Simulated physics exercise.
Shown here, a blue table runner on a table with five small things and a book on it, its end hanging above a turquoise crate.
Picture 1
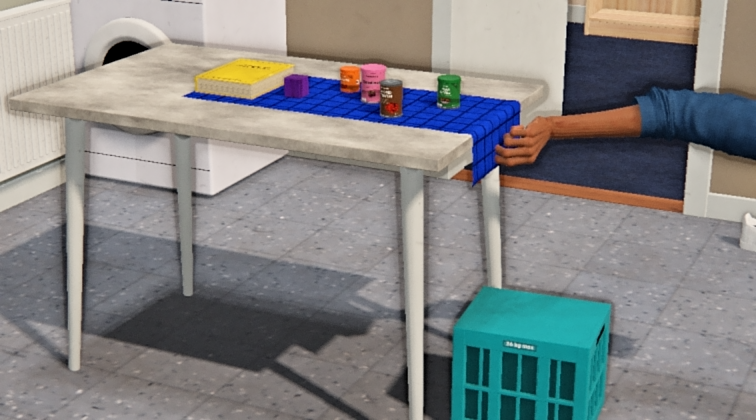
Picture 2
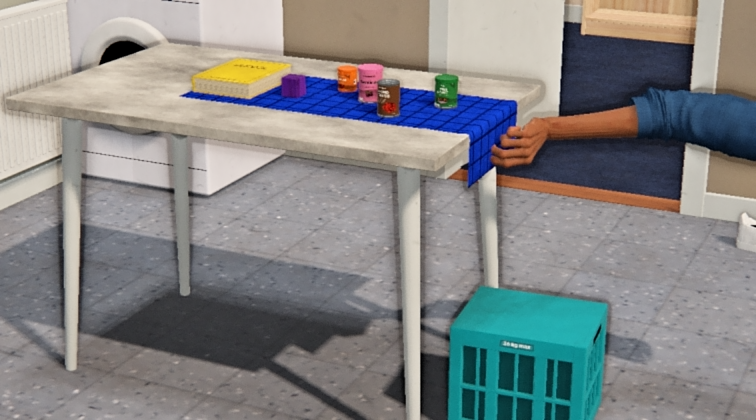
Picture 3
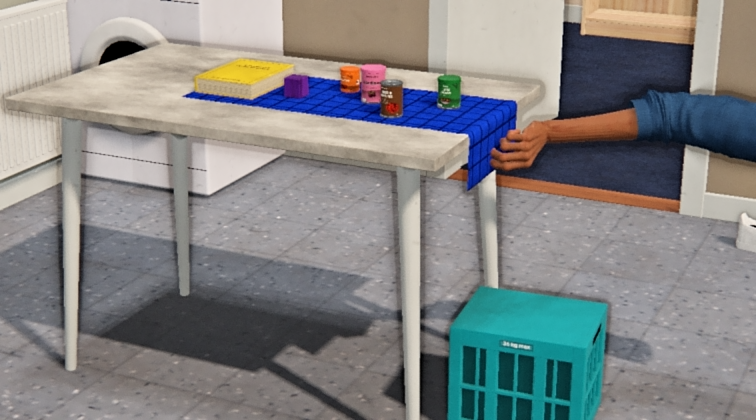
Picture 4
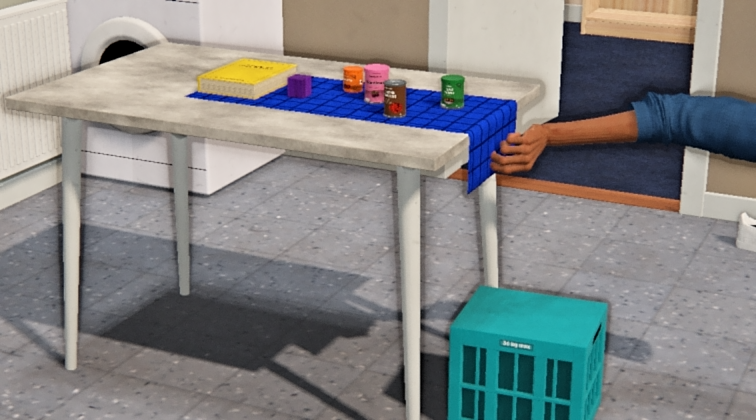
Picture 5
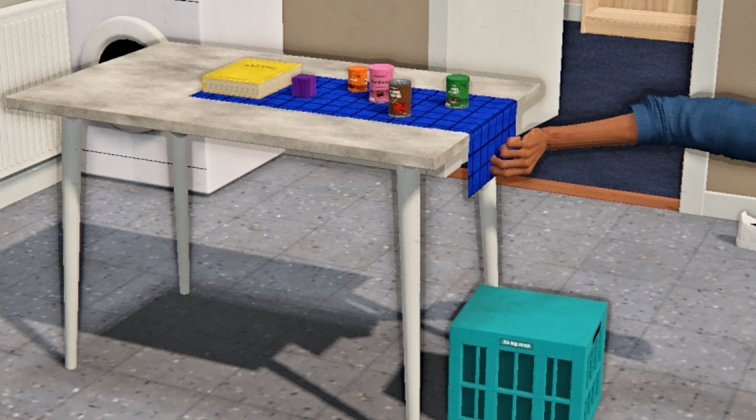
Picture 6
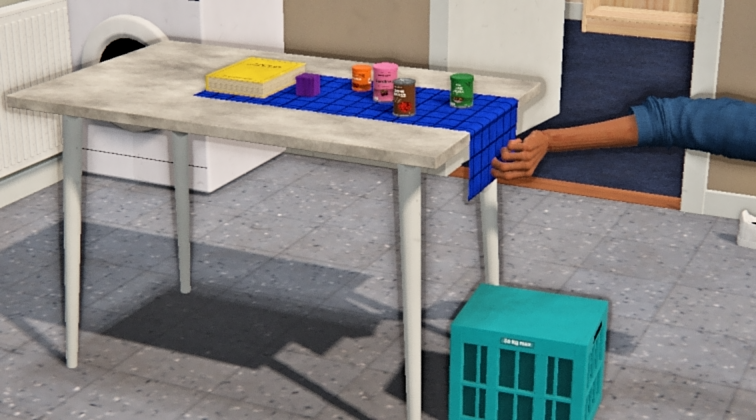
In a room with a grey tiled floor, a pale table is seen from slightly above, with a white radiator at left and a doorway behind at right. On its blue checked runner sit a yellow book, a purple cube and orange, pink, brown and green containers, with a turquoise crate below. A hand from the right grips the hanging end and draws it slightly downward, the objects shifting slightly right, after a tiny camera shift.
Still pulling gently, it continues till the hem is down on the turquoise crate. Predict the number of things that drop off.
I expect three of them not to stay on top.
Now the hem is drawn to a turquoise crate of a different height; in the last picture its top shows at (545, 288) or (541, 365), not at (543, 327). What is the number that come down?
It comes to 2 for the first height and 4 for the second.
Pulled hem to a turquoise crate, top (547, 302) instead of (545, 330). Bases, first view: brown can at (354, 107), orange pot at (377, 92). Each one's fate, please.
The brown can stays aboard; the orange pot stays aboard.
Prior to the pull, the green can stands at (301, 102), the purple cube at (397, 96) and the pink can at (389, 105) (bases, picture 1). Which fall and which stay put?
For the green can it's staying, for the purple cube it's falling, for the pink can it's falling.
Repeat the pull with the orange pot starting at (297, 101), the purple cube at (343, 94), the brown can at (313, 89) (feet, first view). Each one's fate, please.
The orange pot stays put, the purple cube stays put, and the brown can stays put.
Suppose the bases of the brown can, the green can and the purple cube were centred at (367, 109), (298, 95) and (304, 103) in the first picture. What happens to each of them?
Outcome: Brown can is gone; green can keeps its perch; purple cube keeps its perch.
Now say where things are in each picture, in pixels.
The first frame shows hem (471, 187); green can (449, 77); brown can (391, 82); pink can (373, 67); orange pot (350, 68); purple cube (296, 76); top of the crate (545, 330).
The second frame shows hem (468, 188); green can (447, 77).
The third frame shows hem (467, 191); brown can (392, 82).
The fourth frame shows hem (467, 194); pink can (377, 67); top of the crate (542, 329).
The fifth frame shows hem (468, 198); orange pot (358, 68).
The sixth frame shows hem (468, 201); green can (462, 76); brown can (405, 81); pink can (386, 66); orange pot (362, 67); purple cube (308, 75).
Early on, hem near (493, 249); green can gone.
Midway, hem on the crate; green can, brown can and pink can gone.
Finally, hem on the crate; green can, brown can and pink can gone. Over the edge go three.
